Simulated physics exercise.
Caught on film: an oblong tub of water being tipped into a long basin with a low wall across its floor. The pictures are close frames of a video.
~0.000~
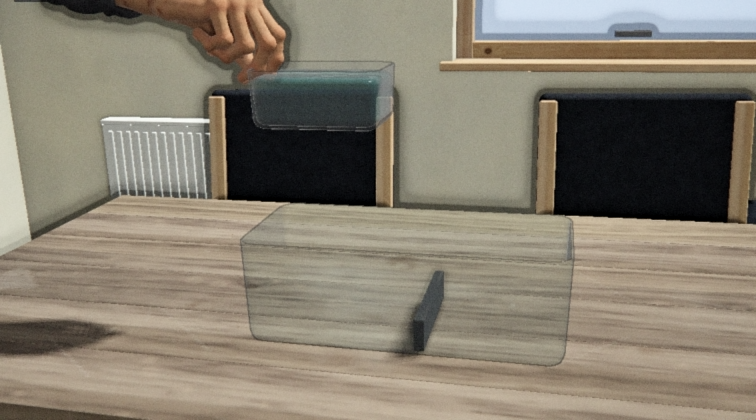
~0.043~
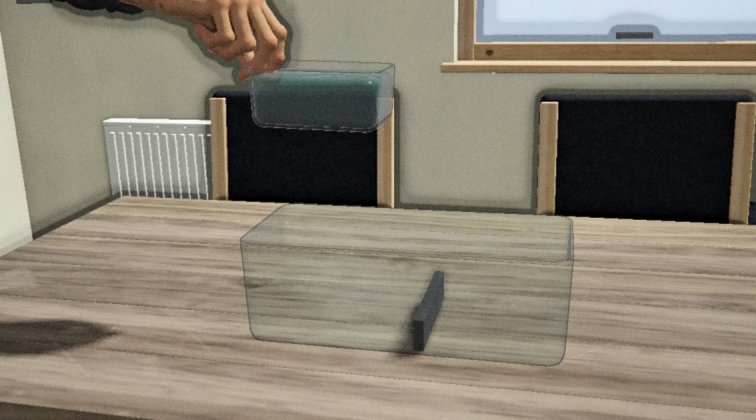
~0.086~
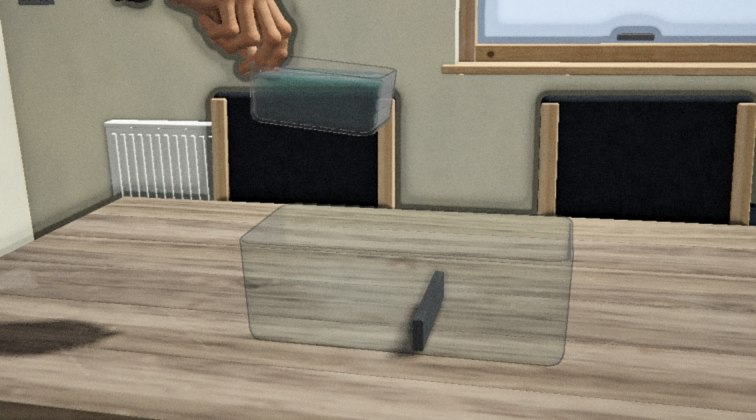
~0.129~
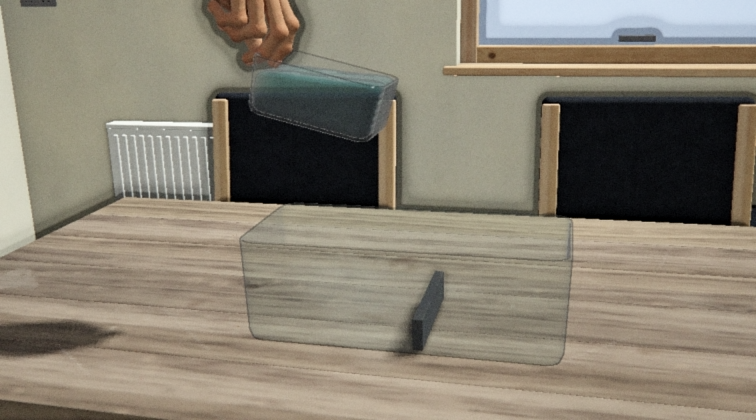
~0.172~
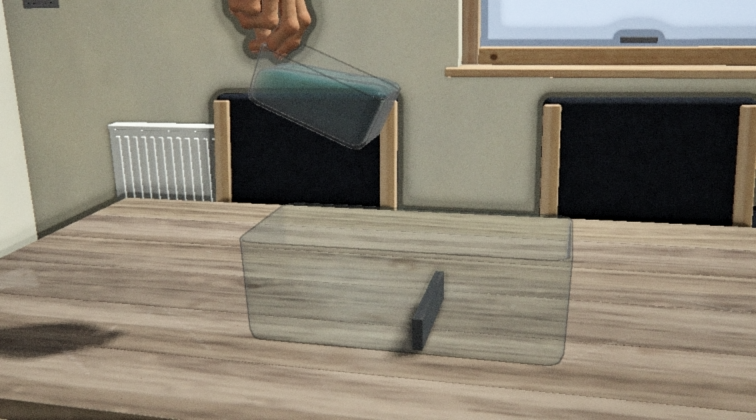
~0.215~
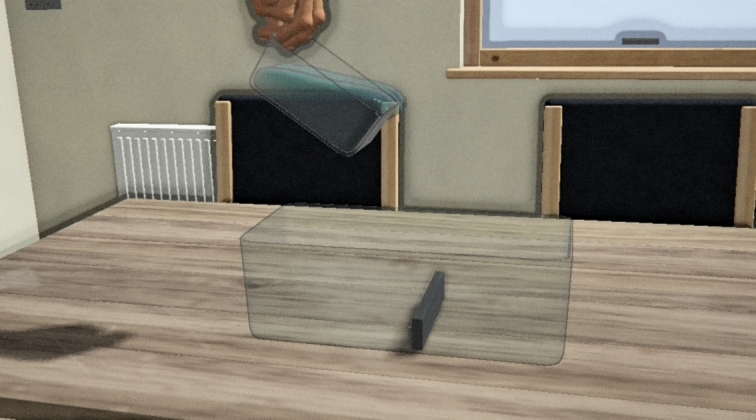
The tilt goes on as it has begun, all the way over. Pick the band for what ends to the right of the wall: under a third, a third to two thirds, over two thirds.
It comes to between a third and two thirds.
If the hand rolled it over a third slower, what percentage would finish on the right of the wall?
About 70 per cent.
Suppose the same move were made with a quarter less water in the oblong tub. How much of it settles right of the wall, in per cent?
Roughly 50 in a hundred.
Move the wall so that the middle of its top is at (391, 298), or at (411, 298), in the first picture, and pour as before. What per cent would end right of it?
Roughly 75 per cent, and 70 per cent.
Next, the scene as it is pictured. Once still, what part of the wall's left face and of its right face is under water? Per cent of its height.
Some 20 per cent left and 50 right.
A moment on, the oblong tub is tipped right over and 10 per cent is still to pour, 5 is left of the wall and 39 right of it.
Next, the oblong tub is tipped right over and 1 per cent is still to pour, 29 is left of the wall and 63 right of it.
Then the oblong tub is tipped right over and 0 per cent is still to pour, 38 is left of the wall and 59 right of it.
Later the oblong tub is tipped right over and 0 per cent is still to pour, 40 is left of the wall and 58 right of it.
In the end 40 per cent lies left of the wall, 58 right of it and 2 outside.
